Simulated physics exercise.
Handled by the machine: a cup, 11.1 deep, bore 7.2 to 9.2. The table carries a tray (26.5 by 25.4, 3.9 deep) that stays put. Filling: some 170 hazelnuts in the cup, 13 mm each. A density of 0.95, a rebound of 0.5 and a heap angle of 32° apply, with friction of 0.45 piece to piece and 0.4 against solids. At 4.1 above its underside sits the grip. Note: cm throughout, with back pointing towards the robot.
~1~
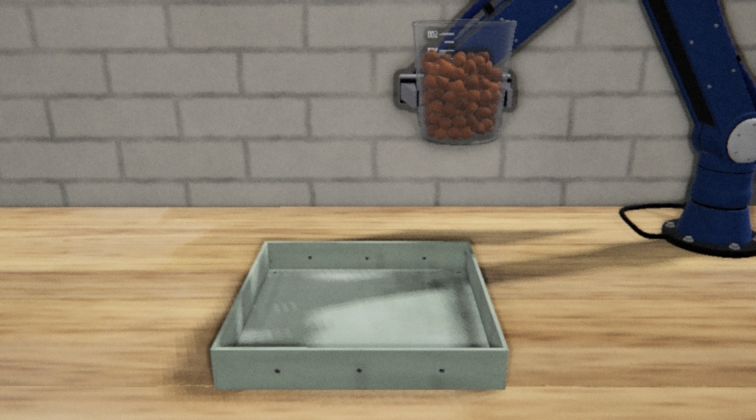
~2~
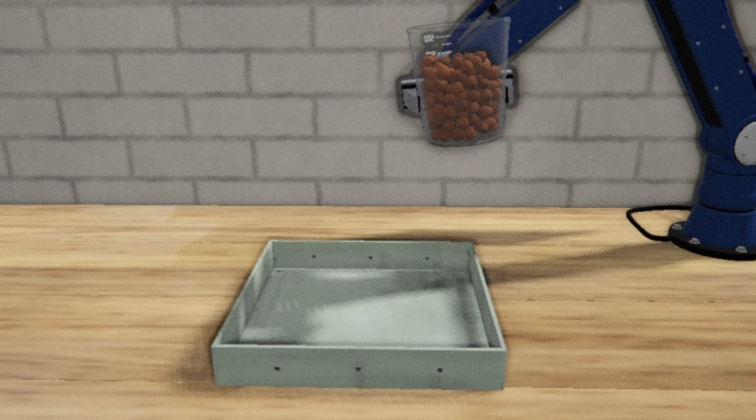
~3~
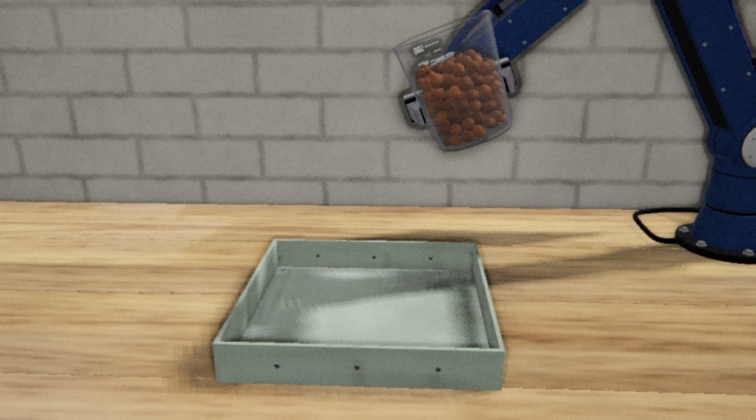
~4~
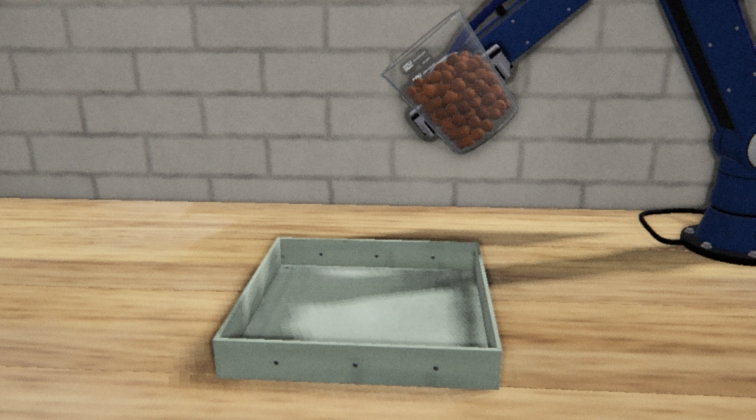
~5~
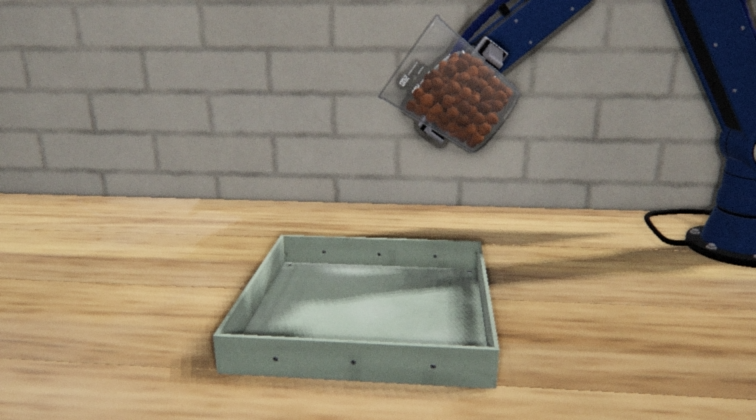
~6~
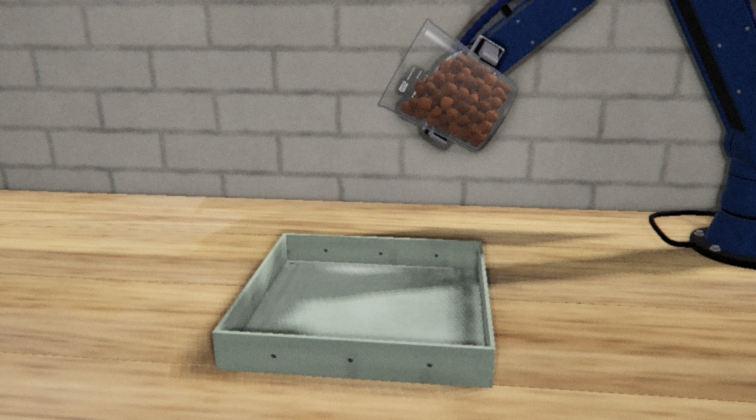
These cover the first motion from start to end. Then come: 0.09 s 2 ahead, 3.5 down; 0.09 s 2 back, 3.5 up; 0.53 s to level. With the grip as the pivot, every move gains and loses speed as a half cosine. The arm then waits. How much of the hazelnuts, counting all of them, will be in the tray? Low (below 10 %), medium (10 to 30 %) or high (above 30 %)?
Low.
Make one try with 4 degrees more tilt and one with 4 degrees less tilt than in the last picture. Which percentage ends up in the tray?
Estimates, in order: 5 % and 0 %.
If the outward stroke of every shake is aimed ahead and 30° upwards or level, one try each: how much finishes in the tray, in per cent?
Try one gives about 35 in a hundred, try two about 15 in a hundred.
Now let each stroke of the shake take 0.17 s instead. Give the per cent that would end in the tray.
0 %.
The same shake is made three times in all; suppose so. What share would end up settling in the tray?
In that case it would be near 5 percent.
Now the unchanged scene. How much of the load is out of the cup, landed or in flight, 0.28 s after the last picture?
Near 0 in a hundred parts have gone so far.
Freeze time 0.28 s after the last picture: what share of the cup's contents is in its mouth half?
Near 35 in a hundred.
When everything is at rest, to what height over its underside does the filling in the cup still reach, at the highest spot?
About 10.0 cm.
Then, 0.28 s on, tilted 54° forward, highest piece 28 above the table; 170 in the cup.
Then, 0.57 s on, tilted 10° forward, highest piece 31 above the table; 170 in the cup.
Then, 0.91 s on, level, highest piece 31 above the table; 170 in the cup.
Then, 1.96 s on, level, highest piece 31 above the table; 170 in the cup.
In the end, 170 in the cup. That is 0 % in the tray.
